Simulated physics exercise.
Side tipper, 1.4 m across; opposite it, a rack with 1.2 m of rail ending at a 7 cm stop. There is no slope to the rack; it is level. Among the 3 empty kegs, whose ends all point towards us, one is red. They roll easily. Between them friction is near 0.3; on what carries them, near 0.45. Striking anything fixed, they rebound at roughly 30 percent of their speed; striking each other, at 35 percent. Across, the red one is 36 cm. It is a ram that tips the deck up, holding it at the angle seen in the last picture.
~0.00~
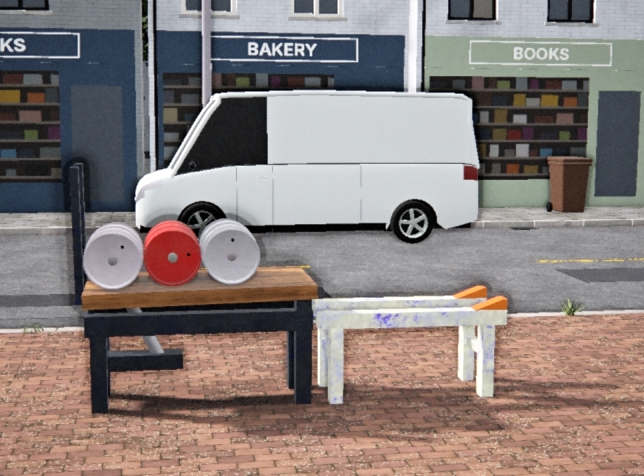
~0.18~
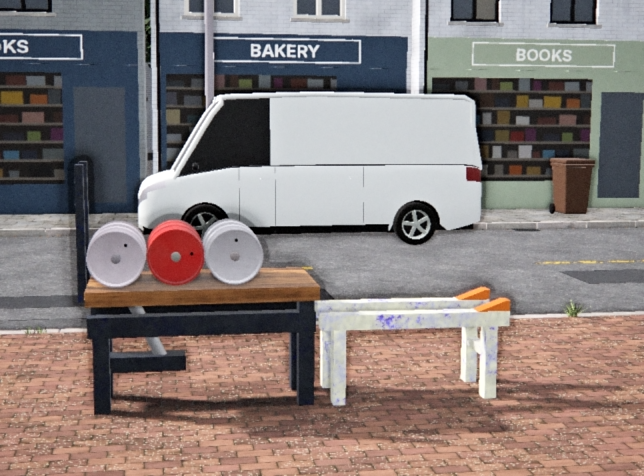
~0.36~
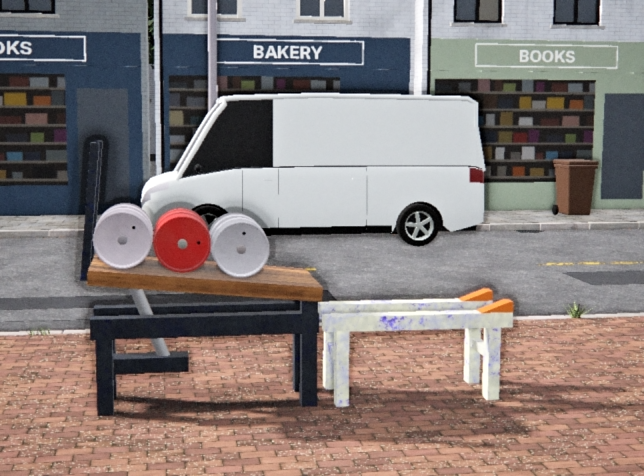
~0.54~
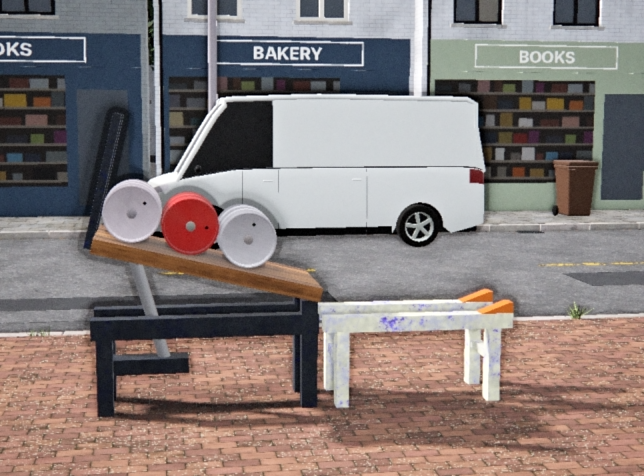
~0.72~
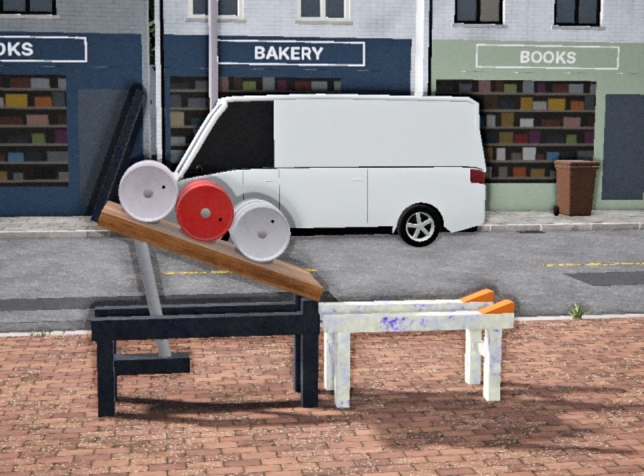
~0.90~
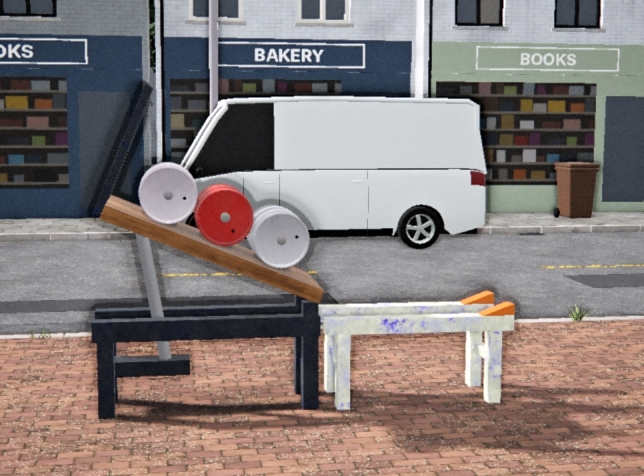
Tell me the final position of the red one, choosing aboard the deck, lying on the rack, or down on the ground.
Down on the ground.
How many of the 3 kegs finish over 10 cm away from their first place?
Count: 3.
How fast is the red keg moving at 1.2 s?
Roughly 1.5 m/s.
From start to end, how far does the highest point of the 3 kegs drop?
About 80 cm.
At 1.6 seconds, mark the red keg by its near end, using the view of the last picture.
It should be close to pixel (365, 287).
After 1.2 s, red is on the deck, 40 cm from the hinge, rolling right; 0 past the stop so far.
After 1.6 s, red is in the air, 100 cm from the rack's far end, rolling right; 0 past the stop so far.
After 2.0 s, red is on the rack, 45 cm from the rack's far end, rolling right; 0 past the stop so far.
After 2.5 s, red is beyond the stop and falling; 2 past the stop so far.
At rest (5.7 s), red is over the stop, on the ground; 3 past the stop so far.
